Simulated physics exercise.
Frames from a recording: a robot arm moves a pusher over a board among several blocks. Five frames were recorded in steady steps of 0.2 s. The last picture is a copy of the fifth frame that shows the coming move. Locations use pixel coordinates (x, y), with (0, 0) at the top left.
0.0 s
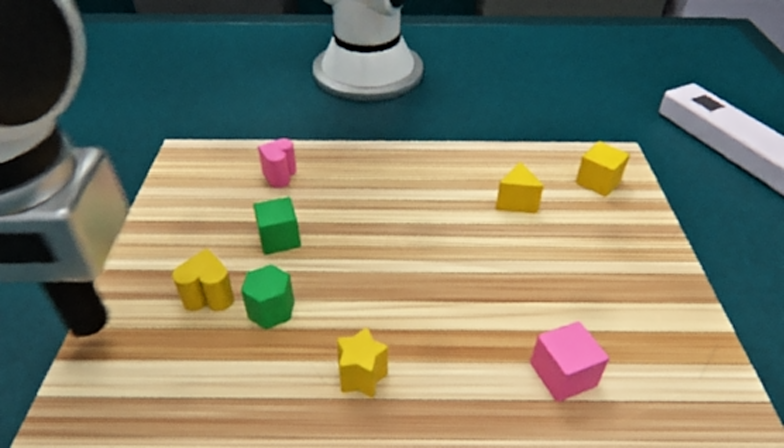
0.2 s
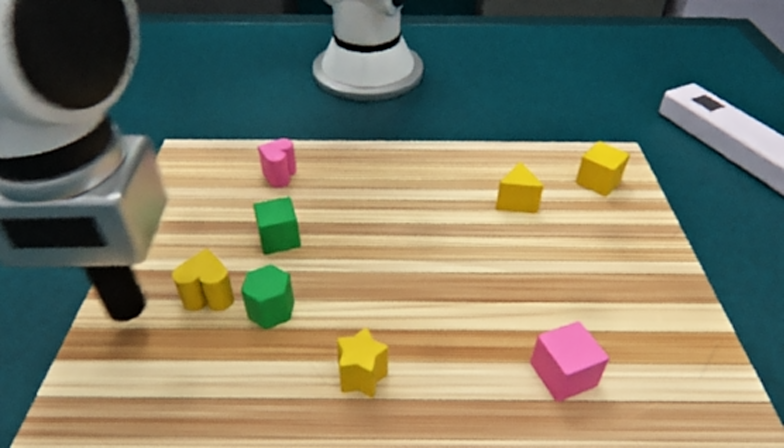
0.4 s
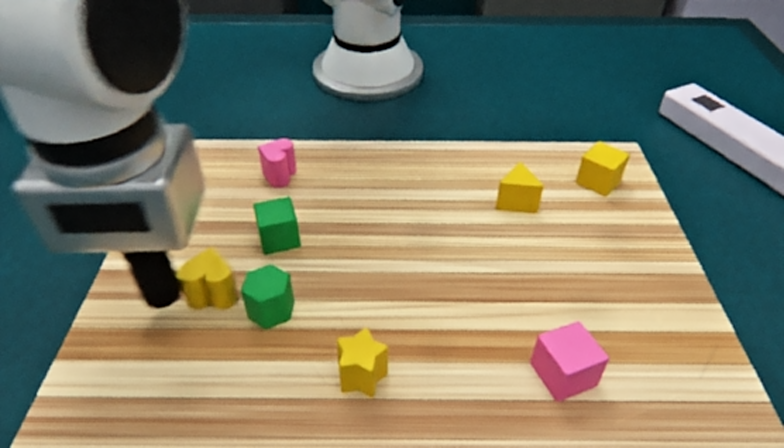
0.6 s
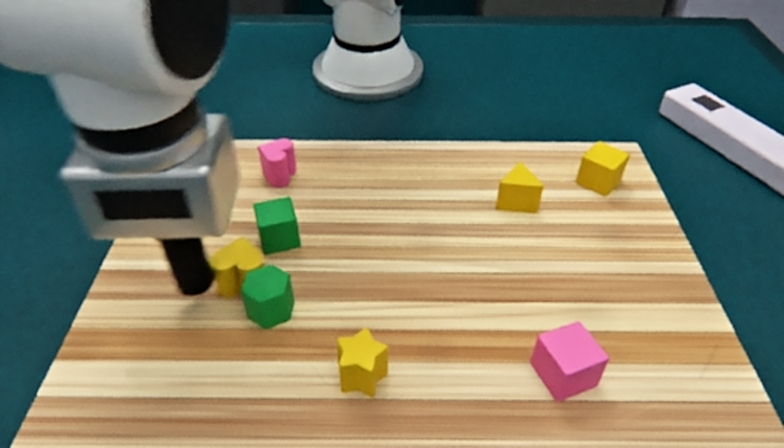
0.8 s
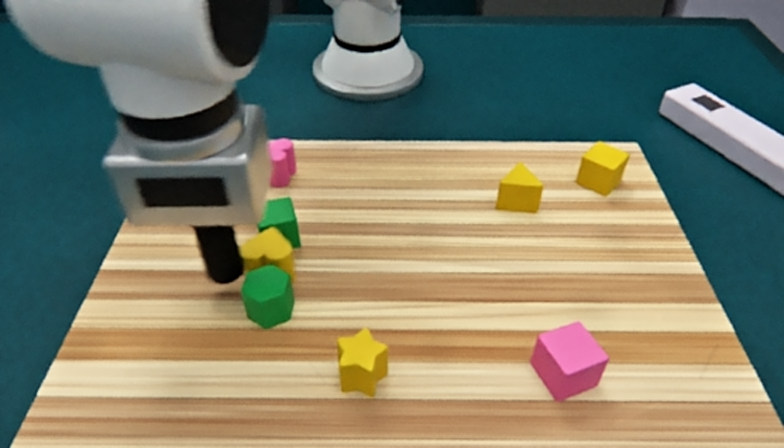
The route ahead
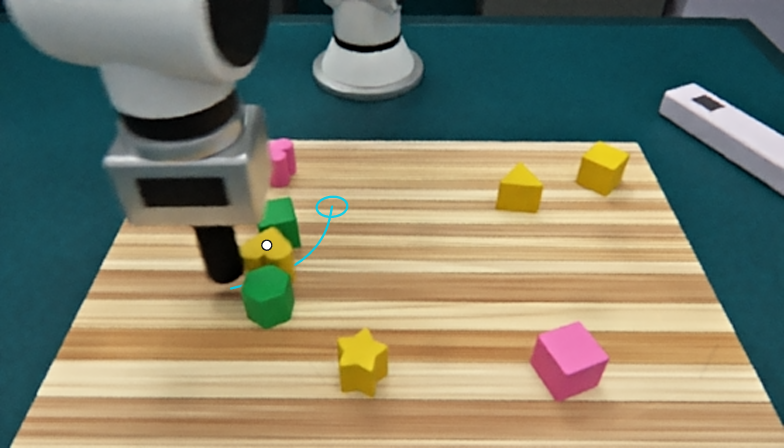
A light striped wooden board on a dark green table is seen from above at an angle, the camera still. Green, yellow and pink blocks dot it, with a yellow heart and two green blocks at left, a yellow star near the front and a pink cube at right. A white robot arm moves its black pusher rightward, sliding the heart between the green blocks.
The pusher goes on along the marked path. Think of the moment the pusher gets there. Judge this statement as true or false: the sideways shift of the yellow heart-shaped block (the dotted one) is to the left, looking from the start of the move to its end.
The statement is false.
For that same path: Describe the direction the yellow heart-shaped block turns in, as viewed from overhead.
Spins clockwise.
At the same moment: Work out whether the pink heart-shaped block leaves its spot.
Undisturbed, or as good as.
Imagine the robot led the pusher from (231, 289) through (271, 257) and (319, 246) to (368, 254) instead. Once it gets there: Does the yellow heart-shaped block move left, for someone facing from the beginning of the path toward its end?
I'd say no.
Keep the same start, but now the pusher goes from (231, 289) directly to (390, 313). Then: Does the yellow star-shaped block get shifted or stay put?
It will remain on its spot.
The drawn path runs from (231, 289) through (285, 271) and (321, 240) to (332, 207); the dot is on the yellow heart-shaped block.
On the path given first. One third of the way, pusher at (282, 255); yellow heart-shaped block at (320, 228).
Two thirds of the way, pusher at (319, 224); yellow heart-shaped block at (358, 212), turned 45° clockwise; green square block at (277, 207), turned 25° anticlockwise.
At the end, pusher at (331, 191); green six-sided block not moved; yellow heart-shaped block at (361, 210), turned 65° clockwise; green square block at (277, 206), turned 25° anticlockwise; pink heart-shaped block not moved.
